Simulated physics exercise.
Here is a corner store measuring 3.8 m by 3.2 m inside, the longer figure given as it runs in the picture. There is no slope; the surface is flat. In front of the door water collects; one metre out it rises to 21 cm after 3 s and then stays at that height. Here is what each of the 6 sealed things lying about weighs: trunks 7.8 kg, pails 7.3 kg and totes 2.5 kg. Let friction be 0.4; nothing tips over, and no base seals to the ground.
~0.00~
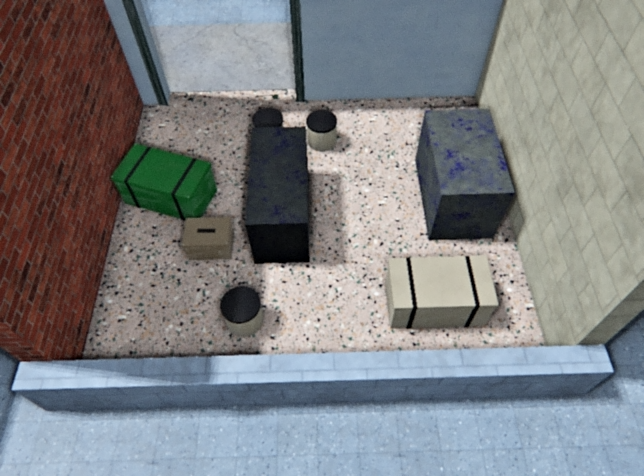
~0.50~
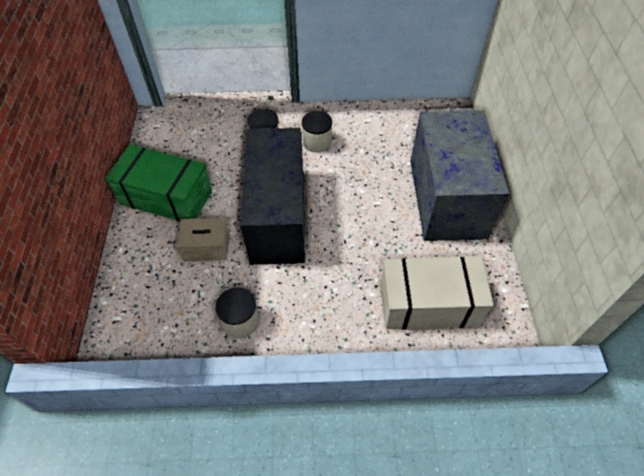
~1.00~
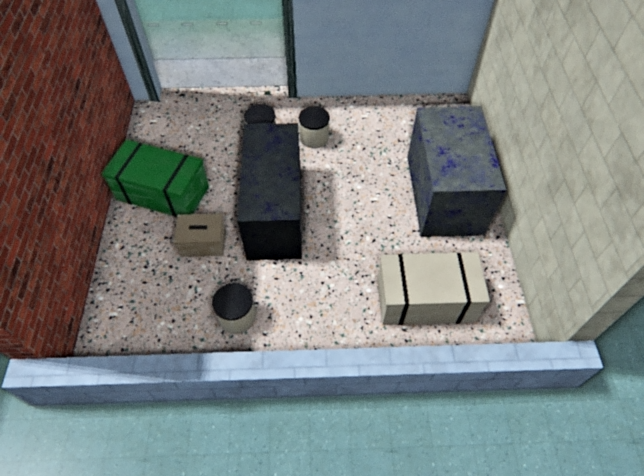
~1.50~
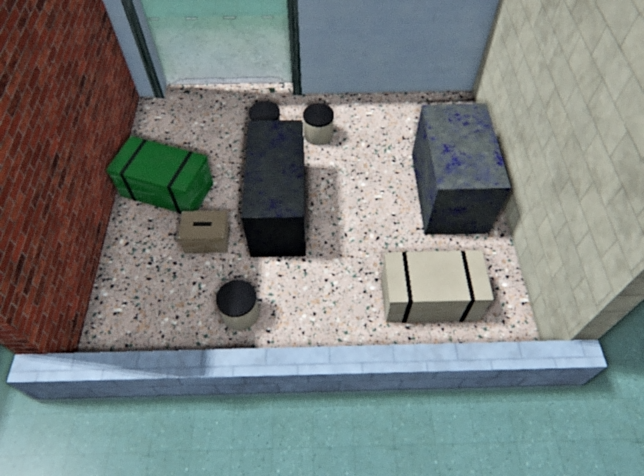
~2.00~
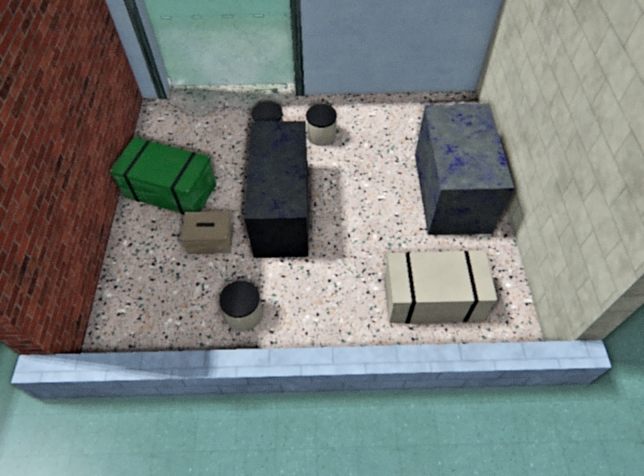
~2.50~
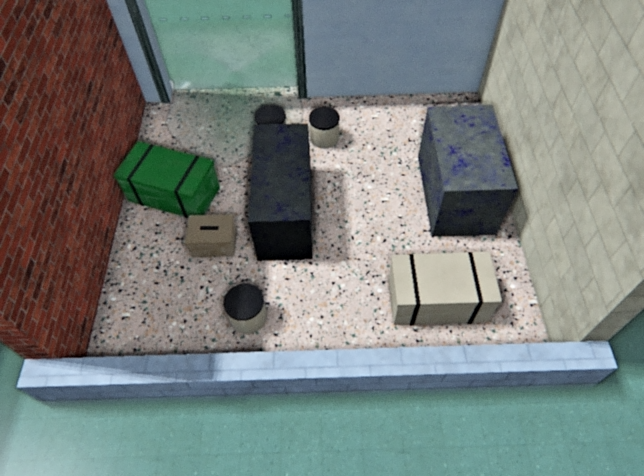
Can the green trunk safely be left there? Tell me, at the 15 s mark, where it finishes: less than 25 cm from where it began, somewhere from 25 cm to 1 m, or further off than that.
It finishes more than 1 m away.
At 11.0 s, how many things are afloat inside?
The count is 6.
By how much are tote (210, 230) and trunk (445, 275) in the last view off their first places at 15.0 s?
250 cm, 40 cm.
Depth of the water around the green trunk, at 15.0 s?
The depth there is around 19 cm.
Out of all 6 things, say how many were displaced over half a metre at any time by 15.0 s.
By my count, 6.
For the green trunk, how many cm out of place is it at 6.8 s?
Close to 140 cm.
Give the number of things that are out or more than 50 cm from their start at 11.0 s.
The number comes to 5.
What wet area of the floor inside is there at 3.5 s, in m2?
Around 3.5 m2 of it.
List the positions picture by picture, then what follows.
In the first picture, the green trunk at (161, 170), on the bottom; 0.0 m2 under water; 0 of 6 have shifted.
In the second picture, the green trunk at (156, 171) rests on the ground; 0.0 m2 under water; 0 of 6 have shifted.
In the third picture, the green trunk at (152, 166), on the bottom; water covers 0.0 m2; 0 of 6 have shifted.
In the fourth picture, the green trunk at (157, 163), on the bottom; water covers 0.0 m2; 0 of 6 have shifted.
In the fifth picture, the green trunk at (160, 164) rests on the ground; 0.2 m2 under water; 0 of 6 have shifted.
In the sixth picture, the green trunk at (164, 167) rests on the ground; 0.9 m2 under water; 0 of 6 have shifted.
After 3.5 s the green trunk is near (147, 194), 0.3 m from its start, aground; 0 afloat.
After 6.8 s the green trunk is near (165, 296), 1.4 m from its start, afloat; 3 afloat.
After 11.0 s the green trunk is near (358, 239), 2.0 m from its start, afloat; 6 afloat.
After 15.0 s the green trunk is near (360, 218), 1.9 m from its start, afloat; 6 afloat.
